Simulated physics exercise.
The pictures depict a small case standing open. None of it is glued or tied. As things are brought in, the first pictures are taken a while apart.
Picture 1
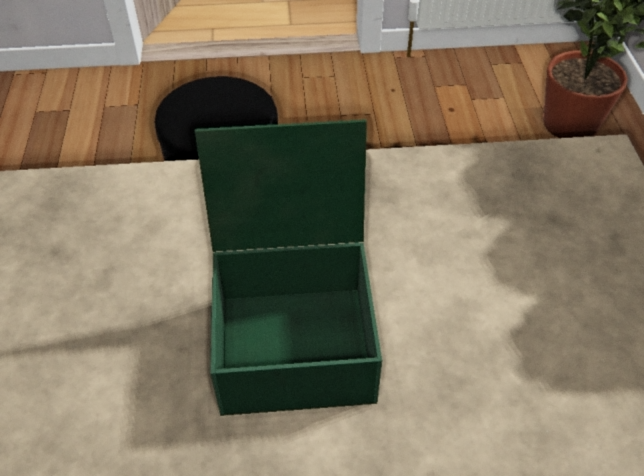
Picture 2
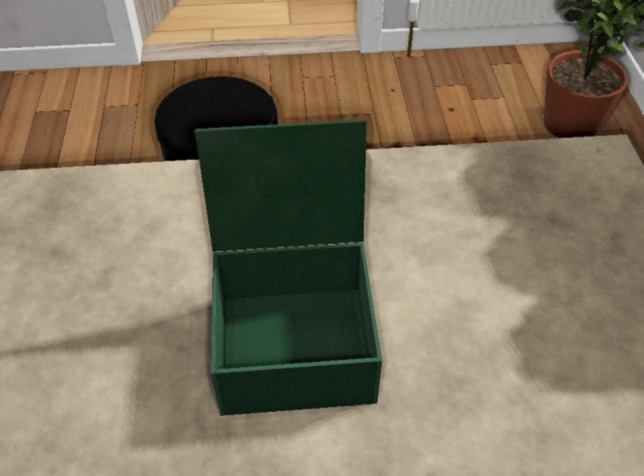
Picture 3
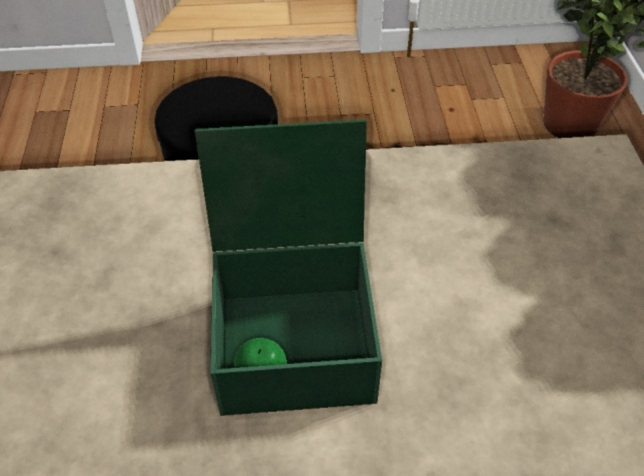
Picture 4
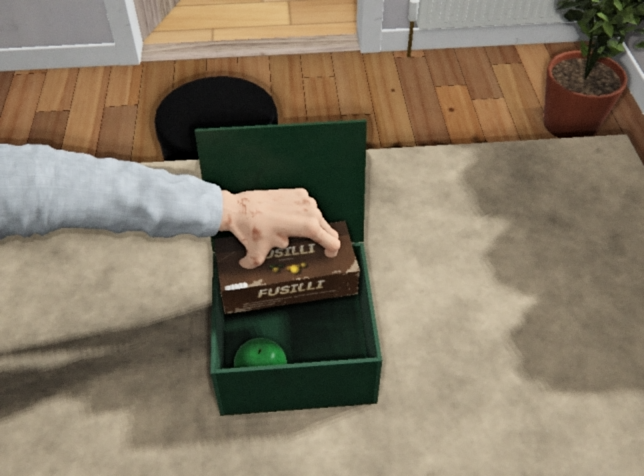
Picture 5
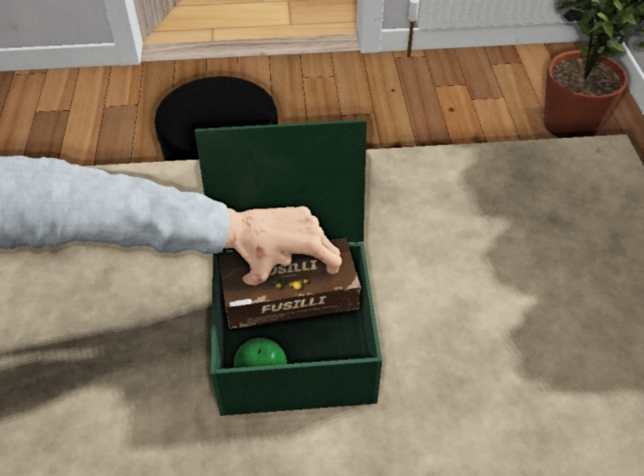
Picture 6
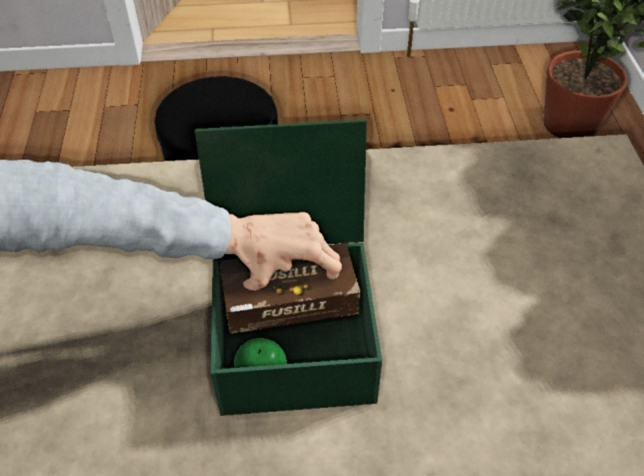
A hand lowers a brown packet into an open green case behind a green ball.
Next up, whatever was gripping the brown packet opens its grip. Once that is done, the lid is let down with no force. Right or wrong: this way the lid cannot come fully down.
Wrong, the lid comes fully down.
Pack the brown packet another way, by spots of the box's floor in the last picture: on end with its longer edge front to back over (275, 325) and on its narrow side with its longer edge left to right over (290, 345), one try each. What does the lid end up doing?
On the first try the lid remains open; on the second it comes fully down.
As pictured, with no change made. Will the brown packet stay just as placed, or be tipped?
Once everything settles, it keeps its original angle.
Then, 1.20 s on from there, lid 81° above the rim; brown packet shifted a little near (288, 316); green apple shifted a little.
Then, 1.80 s on from there, lid 38° above the rim; brown packet shifted a little near (288, 316).
In the end, lid shut; moved from the start, brown packet; green apple unmoved. At the end, from the last picture's camera, brown packet near (288, 316).
